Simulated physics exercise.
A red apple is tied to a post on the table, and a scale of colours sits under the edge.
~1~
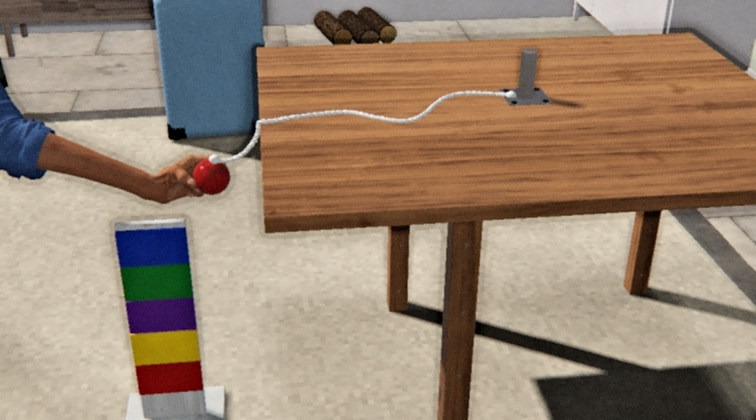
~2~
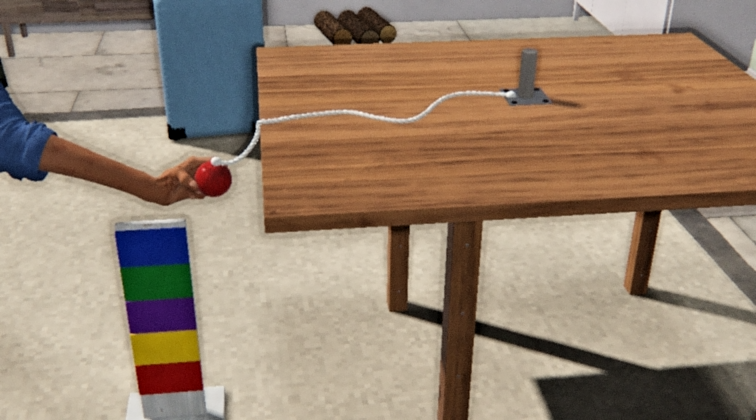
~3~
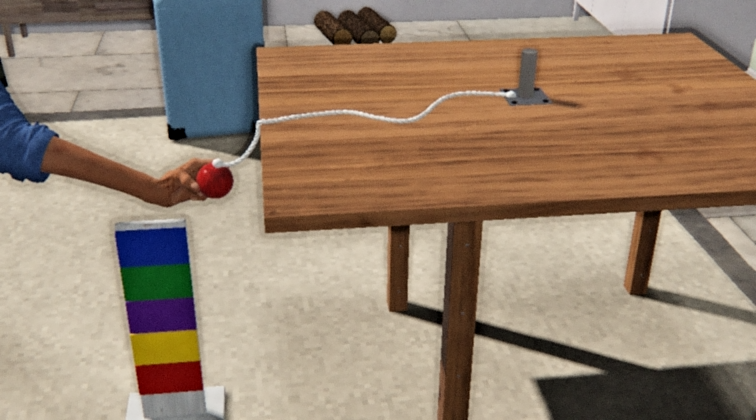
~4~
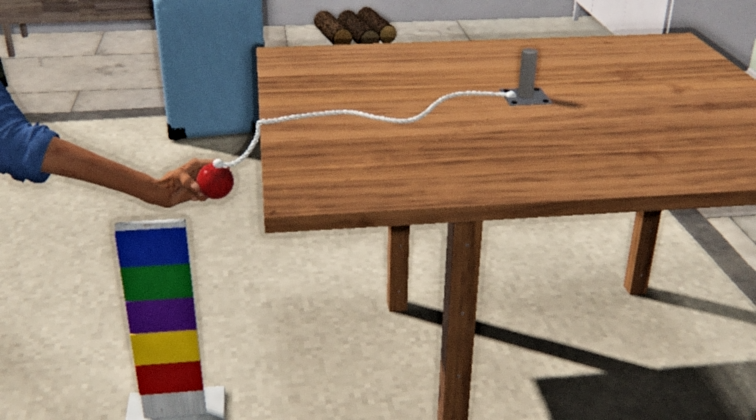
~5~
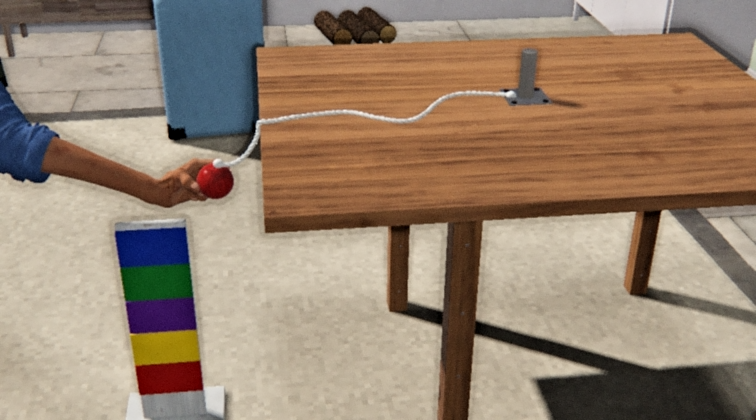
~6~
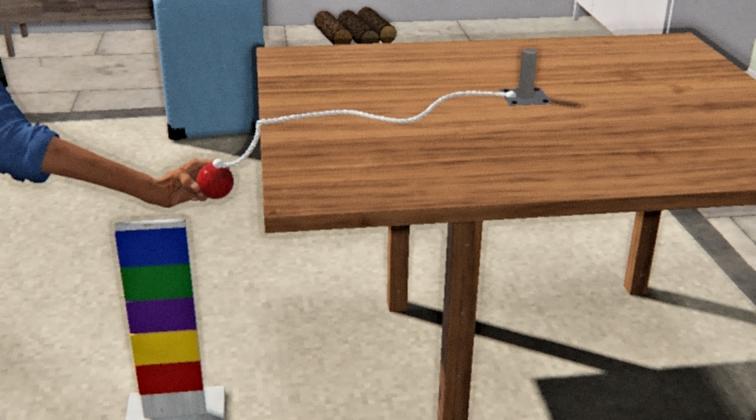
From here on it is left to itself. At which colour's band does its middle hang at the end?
The blue band.
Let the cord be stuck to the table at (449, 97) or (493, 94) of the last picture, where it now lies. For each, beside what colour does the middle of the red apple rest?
Going through them one at a time, the answers are blue; blue.
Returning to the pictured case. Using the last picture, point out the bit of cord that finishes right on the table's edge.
The point sits close to (292, 118).
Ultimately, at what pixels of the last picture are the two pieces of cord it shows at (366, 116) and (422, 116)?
Point one to (332, 115), point two to (394, 109).
A little later, apple near (269, 229); level with blue.
Next, apple near (242, 236); level with blue.
When it is over, apple near (270, 236); level with blue. Its centre hangs level with the blue band.
